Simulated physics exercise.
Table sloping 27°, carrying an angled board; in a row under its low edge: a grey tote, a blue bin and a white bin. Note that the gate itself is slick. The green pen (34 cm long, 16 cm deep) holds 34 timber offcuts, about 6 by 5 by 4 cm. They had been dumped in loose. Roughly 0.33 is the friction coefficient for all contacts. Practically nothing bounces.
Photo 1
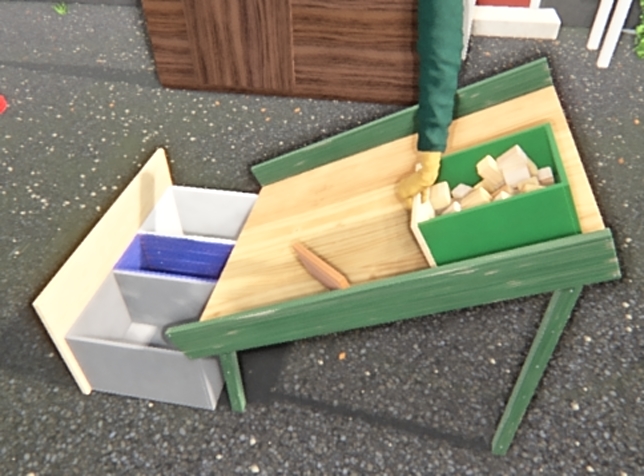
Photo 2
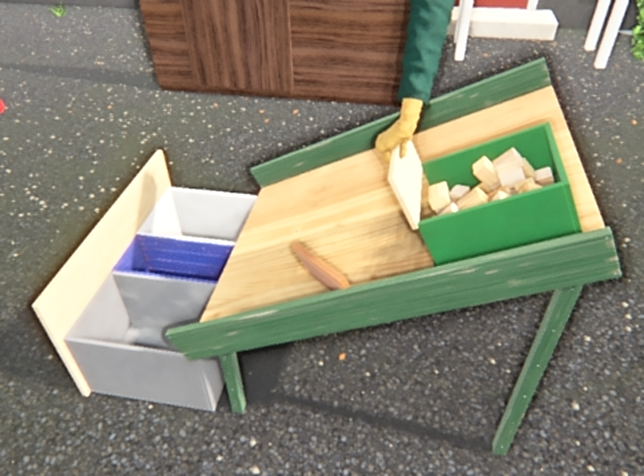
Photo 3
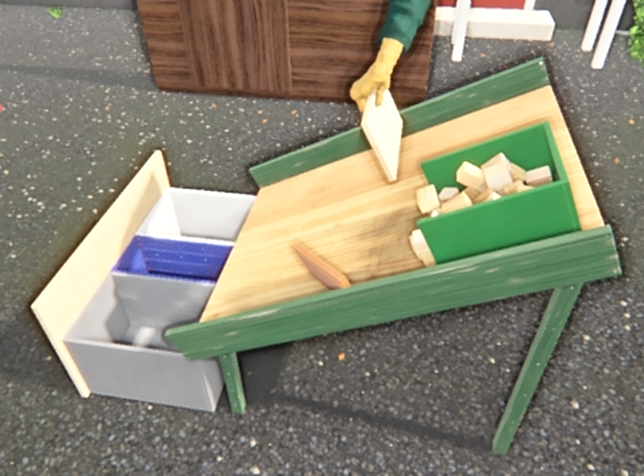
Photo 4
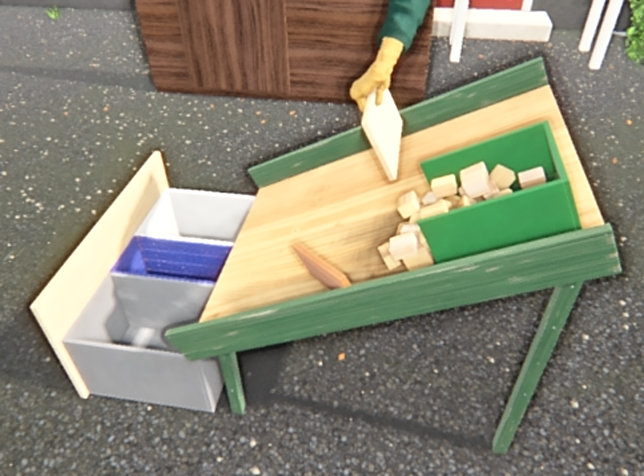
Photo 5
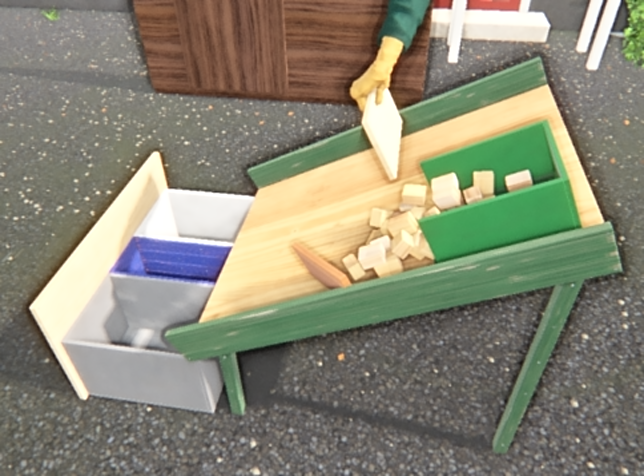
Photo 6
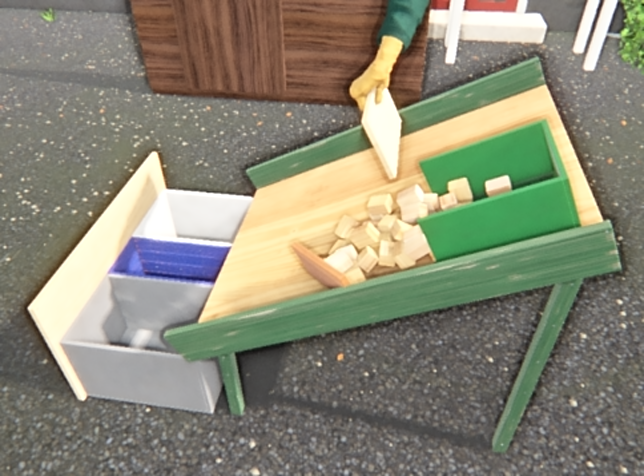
A green pen full of pale wooden blocks sits on a sloping, green-edged wooden table, seen from above on dark, speckled asphalt beside a brown panel. Grey, blue and white bins stand in a row under the table's low left edge, and an angled brown board lies on the surface. A yellow-gloved hand in a green sleeve lifts the pen's pale gate away and holds it while blocks tumble out leftward, piling against the board, as the view stays almost still.
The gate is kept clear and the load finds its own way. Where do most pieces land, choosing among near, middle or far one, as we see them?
Chances are it piles up halfway along.
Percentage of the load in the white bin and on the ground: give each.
Roughly 5 % for the first place and 0 % for the second.
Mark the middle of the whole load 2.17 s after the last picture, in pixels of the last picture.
I'd place it close to (164, 315) in the last view.
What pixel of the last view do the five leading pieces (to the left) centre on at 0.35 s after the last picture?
They're centred near (245, 256).
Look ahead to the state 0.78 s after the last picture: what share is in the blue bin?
Close to 30 in a hundred.
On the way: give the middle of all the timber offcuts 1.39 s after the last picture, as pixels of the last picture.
Near (166, 311) in pixels.
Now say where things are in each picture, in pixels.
In the first frame (we follow the rim corner now nearest the camera), green pen at (563, 184); grey tote at (196, 356); nothing out yet.
The second frame shows green pen at (563, 183).
The third frame shows green pen at (563, 181); 2 out, the lowest offcut at (420, 246).
The fourth frame shows green pen at (563, 180); 8 out, the lowest offcut at (389, 256).
The fifth frame shows green pen at (563, 179); 15 out, the lowest offcut at (354, 267).
The sixth frame shows green pen at (562, 178); grey tote at (195, 359); 22 out.
Then, 0.35 s after the last picture, 1 still in the green pen and 33 on the slope.
Then, 0.78 s after the last picture, 2 in the grey tote, 10 in the blue bin, 1 in the white bin, 20 on the slope and 1 in the air.
Then, 1.39 s after the last picture, 6 in the grey tote, 19 in the blue bin, 1 in the white bin, 7 on the slope and 1 in the air.
When it is over (2.17 s after the last picture), 8 in the grey tote, 21 in the blue bin, 1 in the white bin and 4 on the slope.
